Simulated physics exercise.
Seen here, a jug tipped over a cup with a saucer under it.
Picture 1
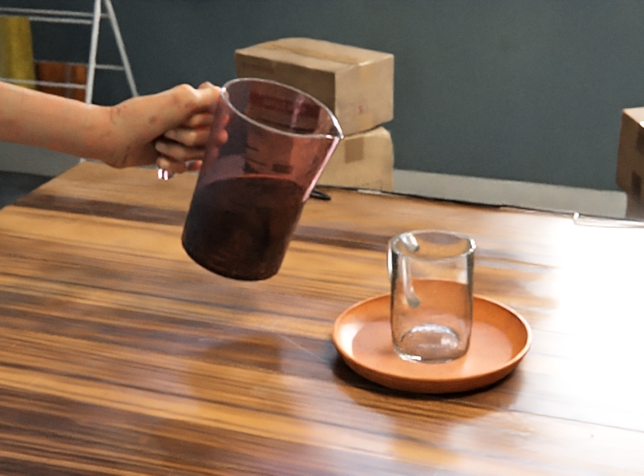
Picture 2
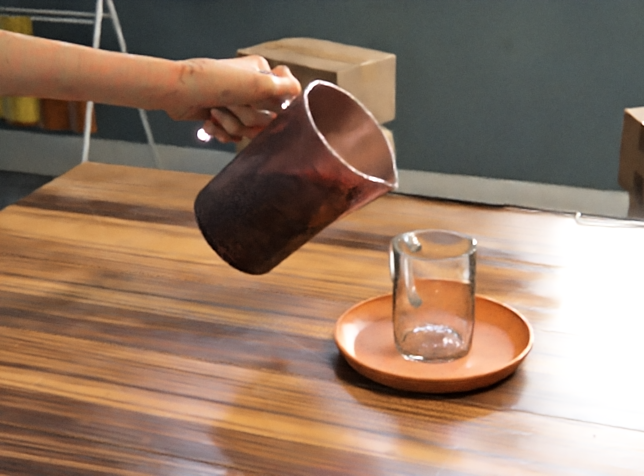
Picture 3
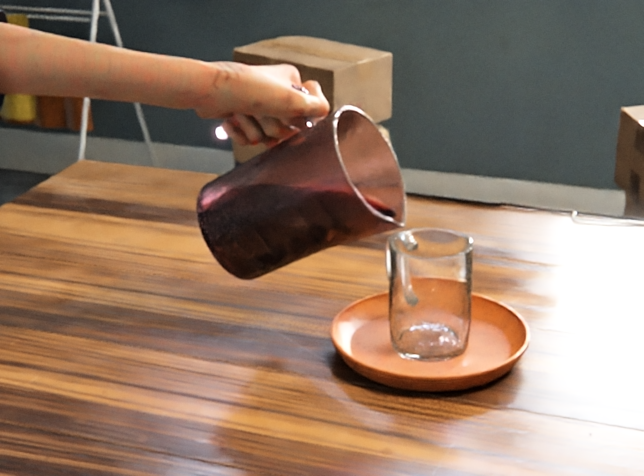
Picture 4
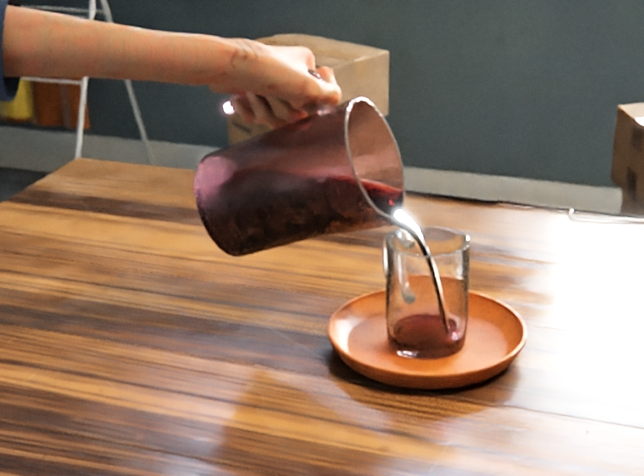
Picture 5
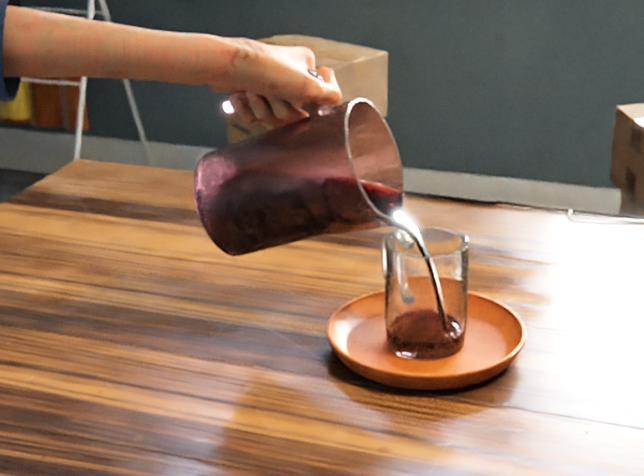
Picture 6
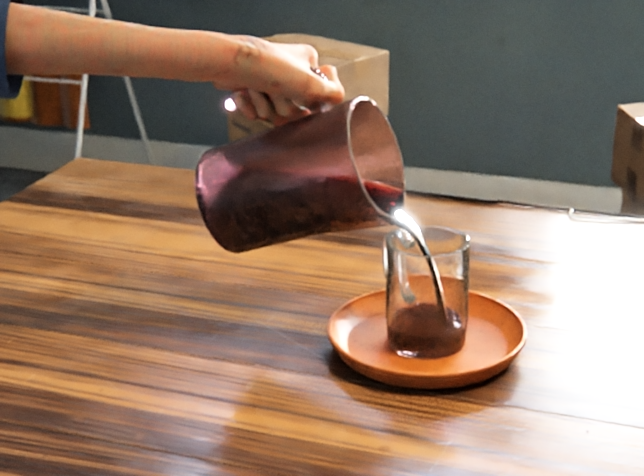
A hand reaching in from the left tilts a clear, purple-tinted jug of dark red liquid further to the right, until a thin stream runs from its lip into a clear glass cup and begins to cover the bottom. The cup stands on an orange-brown saucer at right. The steady view looks slightly down on a glossy striped wooden table, with cardboard boxes before a grey wall.
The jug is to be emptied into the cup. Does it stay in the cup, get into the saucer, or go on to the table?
It spills onto the saucer only.
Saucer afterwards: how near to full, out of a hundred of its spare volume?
Some 40 per cent.
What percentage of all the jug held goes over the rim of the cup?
Estimate: Near 25 per cent.
Shortly, the cup is about two thirds full; the saucer is dry.
Then, the cup is full to the brim; the saucer is wet, with room to spare.
At the finish, the cup is full to the brim; the saucer is wet, with room to spare.
